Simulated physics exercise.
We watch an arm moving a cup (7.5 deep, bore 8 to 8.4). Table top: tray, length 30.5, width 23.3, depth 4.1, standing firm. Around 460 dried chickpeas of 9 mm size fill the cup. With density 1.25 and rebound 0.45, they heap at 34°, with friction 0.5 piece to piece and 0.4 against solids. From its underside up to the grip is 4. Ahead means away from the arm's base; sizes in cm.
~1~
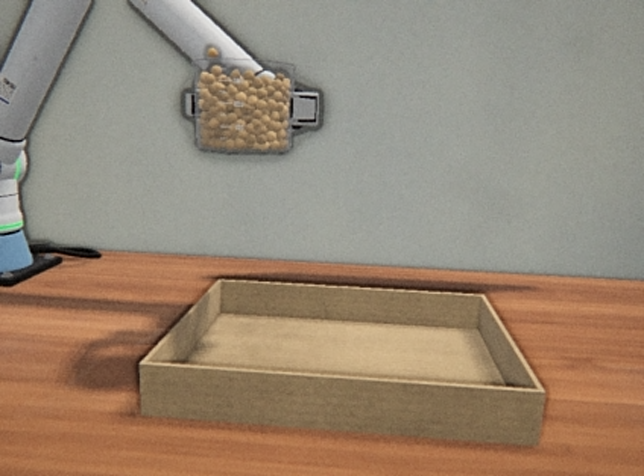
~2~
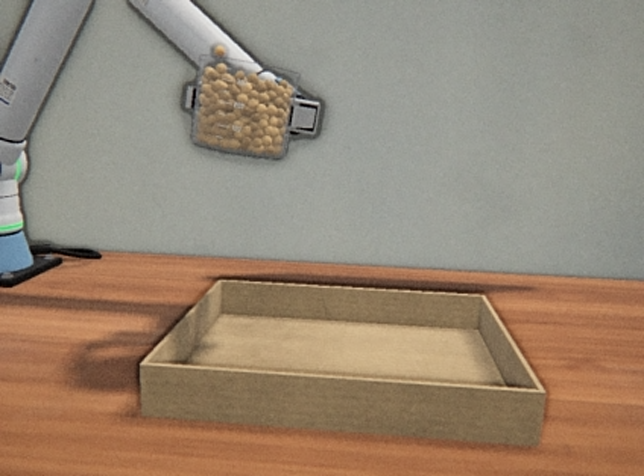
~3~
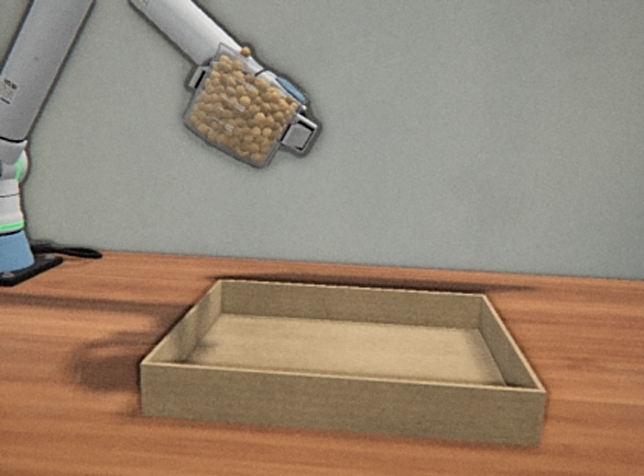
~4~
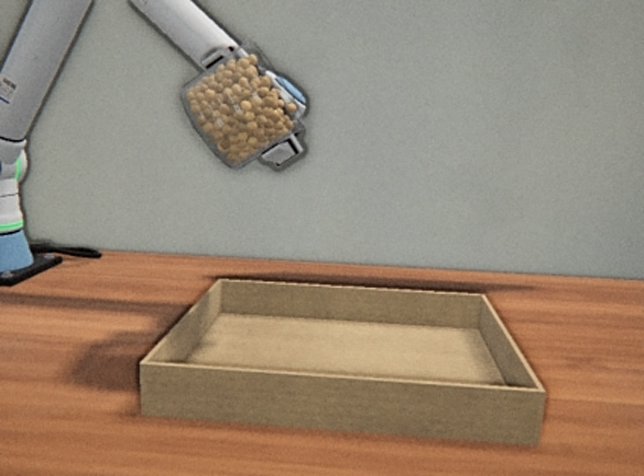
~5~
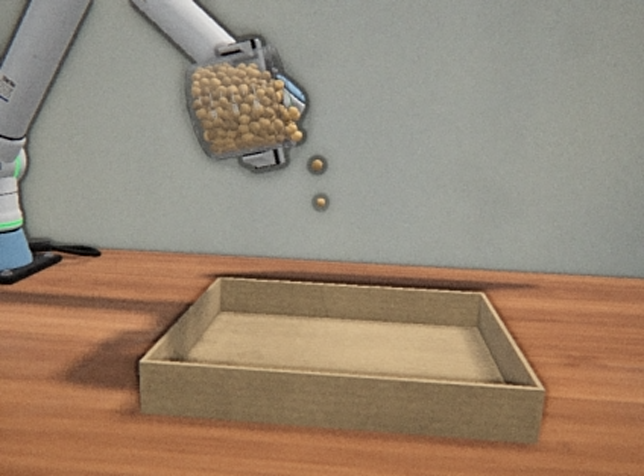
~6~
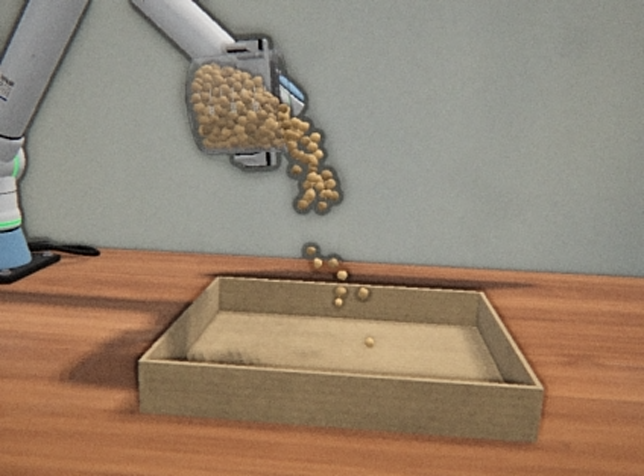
The footage shows a robotic arm holding a clear cup full of round tan chickpeas above a shallow tray on a wooden table, tilting it steadily to the right until a few, then a thicker stream, drop toward the tray.
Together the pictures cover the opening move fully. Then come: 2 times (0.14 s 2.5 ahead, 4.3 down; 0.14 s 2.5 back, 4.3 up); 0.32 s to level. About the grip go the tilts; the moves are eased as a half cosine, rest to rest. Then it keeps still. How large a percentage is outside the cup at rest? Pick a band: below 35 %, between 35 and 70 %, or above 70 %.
The share falls between 35 and 70 %.
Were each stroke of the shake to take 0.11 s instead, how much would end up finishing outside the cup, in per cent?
Estimate for that case: 55 %.
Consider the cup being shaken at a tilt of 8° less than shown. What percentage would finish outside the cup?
Roughly 30 in a hundred.
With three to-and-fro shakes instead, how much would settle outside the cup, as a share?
It would come to about 55 %.
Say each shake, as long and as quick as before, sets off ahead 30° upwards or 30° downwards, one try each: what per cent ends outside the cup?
Some 95 and 75 per cent.
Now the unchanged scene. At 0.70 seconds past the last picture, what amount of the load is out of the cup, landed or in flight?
About 50 per cent.
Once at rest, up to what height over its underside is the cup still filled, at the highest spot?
Around 5.5 cm above the underside.
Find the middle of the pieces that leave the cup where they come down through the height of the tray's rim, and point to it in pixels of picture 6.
About at (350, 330).
Then, 0.35 s after the last picture, tilted 85° forward, highest piece 25 above the table; 313 in the cup, 105 in the tray, 44 in flight or on a rim.
Then, 0.70 s after the last picture, tilted 49° forward, highest piece 25 above the table; 241 in the cup, 209 in the tray, 12 in flight or on a rim.
Then, 1.08 s after the last picture, level, highest piece 26 above the table; 240 in the cup, 222 in the tray.
Then, 2.13 s after the last picture, level, highest piece 26 above the table; 240 in the cup, 222 in the tray.
Final count, 240 in the cup, 222 in the tray. That is 48 % outside the cup.
